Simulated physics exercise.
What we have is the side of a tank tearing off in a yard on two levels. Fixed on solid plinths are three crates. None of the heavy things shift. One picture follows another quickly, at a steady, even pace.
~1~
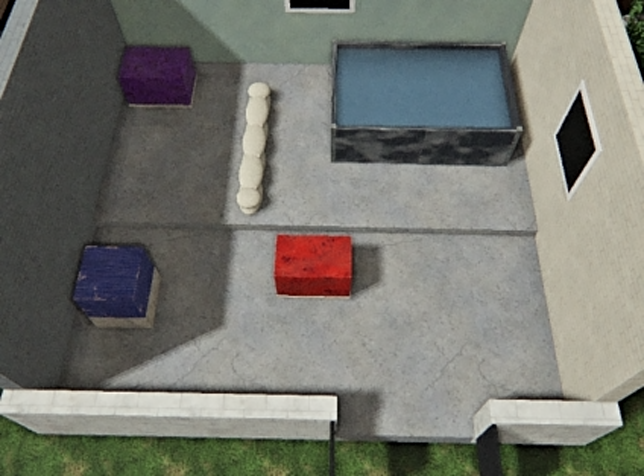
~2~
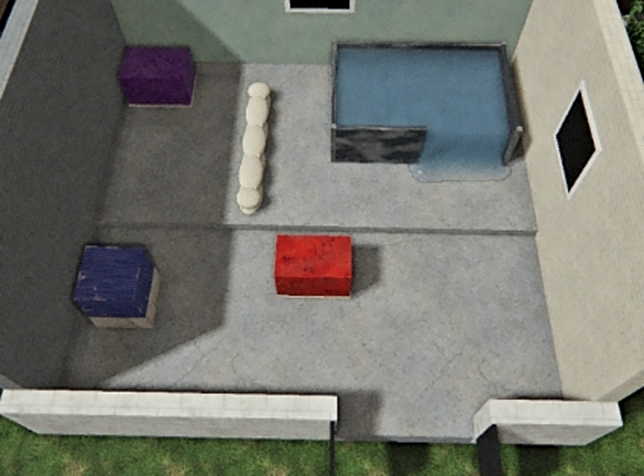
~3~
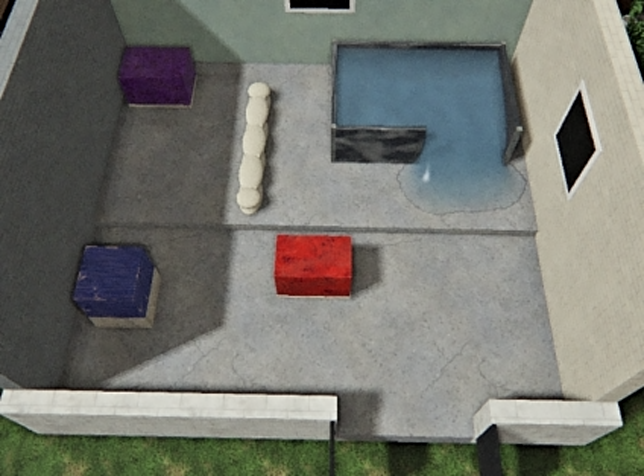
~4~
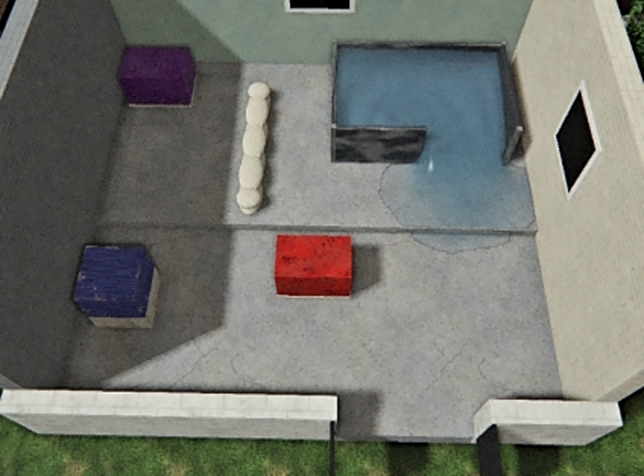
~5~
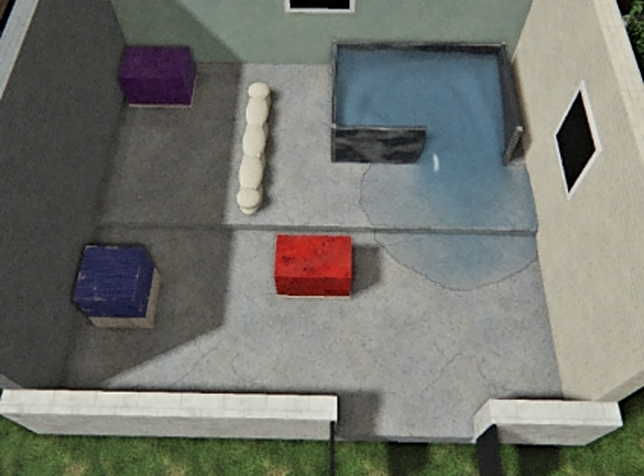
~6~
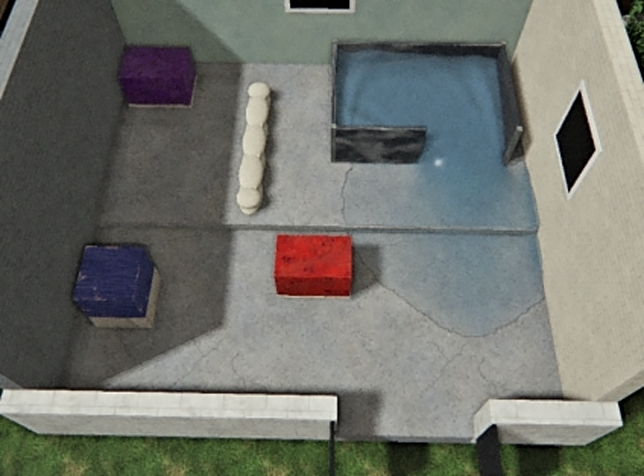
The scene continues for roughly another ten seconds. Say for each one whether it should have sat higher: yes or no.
Red crate - yes; blue crate - no; purple crate - no.
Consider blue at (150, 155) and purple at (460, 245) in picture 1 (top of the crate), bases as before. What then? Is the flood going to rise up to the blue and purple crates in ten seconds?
Outcome - blue crate is not reached, purple crate is flooded.
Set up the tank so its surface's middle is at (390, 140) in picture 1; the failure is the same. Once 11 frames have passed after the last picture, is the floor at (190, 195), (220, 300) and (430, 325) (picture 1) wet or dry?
Untouched, untouched, submerged.
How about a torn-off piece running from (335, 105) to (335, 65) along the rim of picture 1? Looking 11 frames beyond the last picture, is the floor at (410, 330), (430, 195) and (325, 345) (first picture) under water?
Those three come out moisture-free, moisture-free and moisture-free, one after another.
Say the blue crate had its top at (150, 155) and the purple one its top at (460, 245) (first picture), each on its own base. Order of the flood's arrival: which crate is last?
Blue crate.
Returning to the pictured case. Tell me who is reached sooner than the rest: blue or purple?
Simply the blue crate.
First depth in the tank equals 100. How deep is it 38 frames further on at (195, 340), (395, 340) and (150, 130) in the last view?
About 8, 12 and 0 percent, in that order.
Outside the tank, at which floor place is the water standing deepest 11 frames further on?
It should be roughly at (564, 418).
A moment on, water covers 30 % of the floor; the red crate water round its plinth, the blue crate not reached, the purple crate not reached.
Next, water covers 35 % of the floor; the red crate water round its plinth, the blue crate not reached, the purple crate not reached.
Then, water covers 45 % of the floor; the red crate water round its plinth, the blue crate not reached, the purple crate not reached.
Later, water covers 65 % of the floor; the red crate water round its plinth, the blue crate water round its plinth, the purple crate not reached.
In the end, water covers 60 % of the floor; the red crate was topped, the blue crate stayed above the water, the purple crate stayed above the water.
